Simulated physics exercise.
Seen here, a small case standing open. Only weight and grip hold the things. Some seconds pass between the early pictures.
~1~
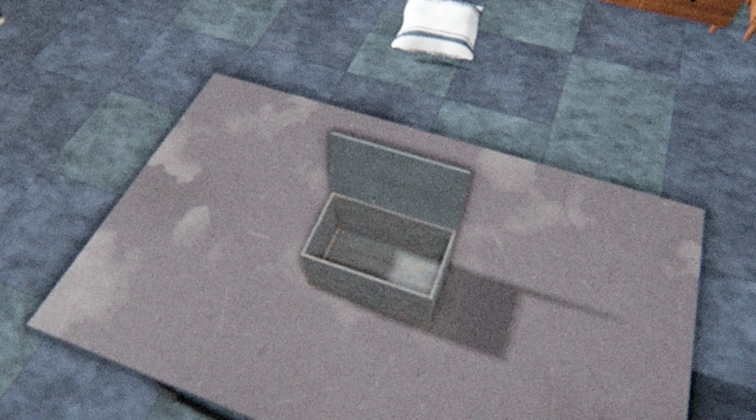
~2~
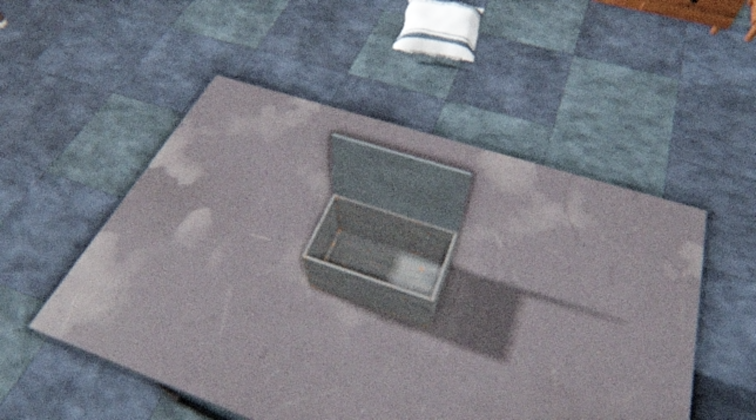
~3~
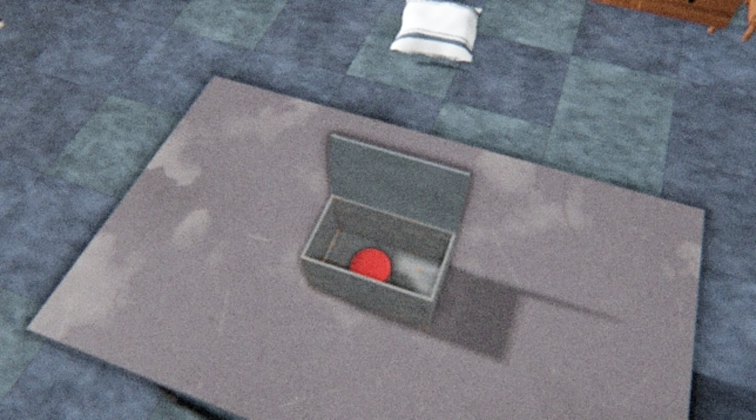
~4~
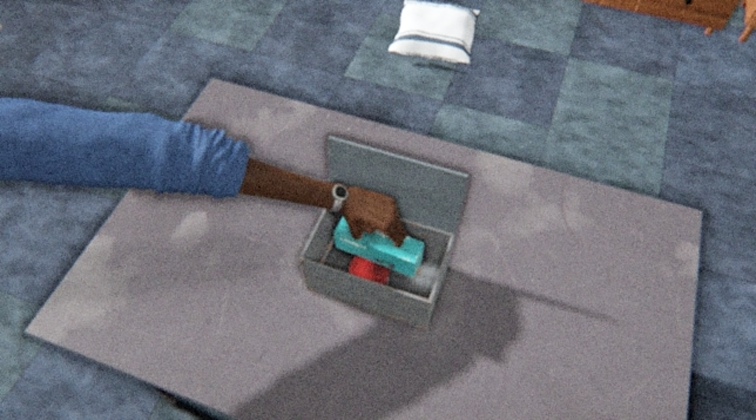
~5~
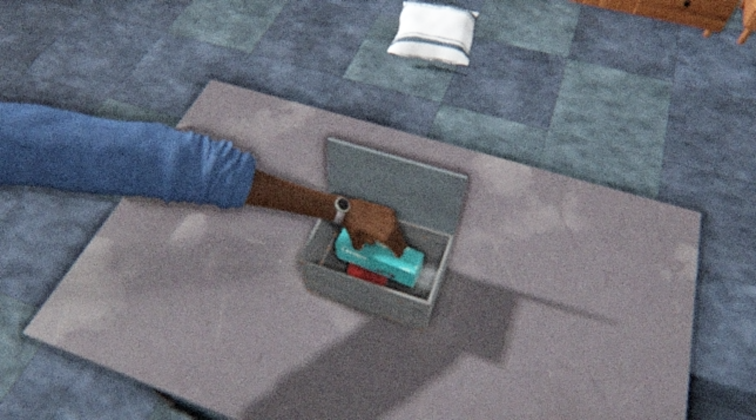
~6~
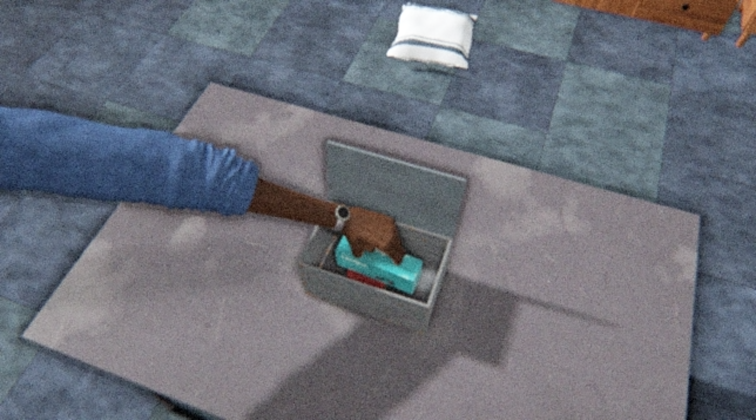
An open grey case stands at the centre of a mottled grey-mauve tabletop, seen from above at an angle in a room with blue-green floor tiles. A white cushion with dark stripes lies beyond the table, with something wooden at the upper right. A round red object appears inside the empty case, then a blue-sleeved arm from the left lowers a turquoise item in, still gripping it, as the view drifts very slightly.
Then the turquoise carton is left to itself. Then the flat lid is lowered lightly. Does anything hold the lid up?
It shuts flat.
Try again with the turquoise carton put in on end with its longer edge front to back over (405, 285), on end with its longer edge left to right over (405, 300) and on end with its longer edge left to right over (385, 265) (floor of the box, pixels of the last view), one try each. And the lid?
In the first case it is held up; in the second case it will not close; in the third case it stays ajar.
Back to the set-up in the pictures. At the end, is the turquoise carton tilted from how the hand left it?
The turquoise carton keeps its pose.
Then, 1.40 s after the last picture, lid 72° above the rim.
Then, 1.80 s after the last picture, lid 36° above the rim.
At rest, lid shut; both in place. Seen from the same camera at the end, turquoise carton near (379, 263).
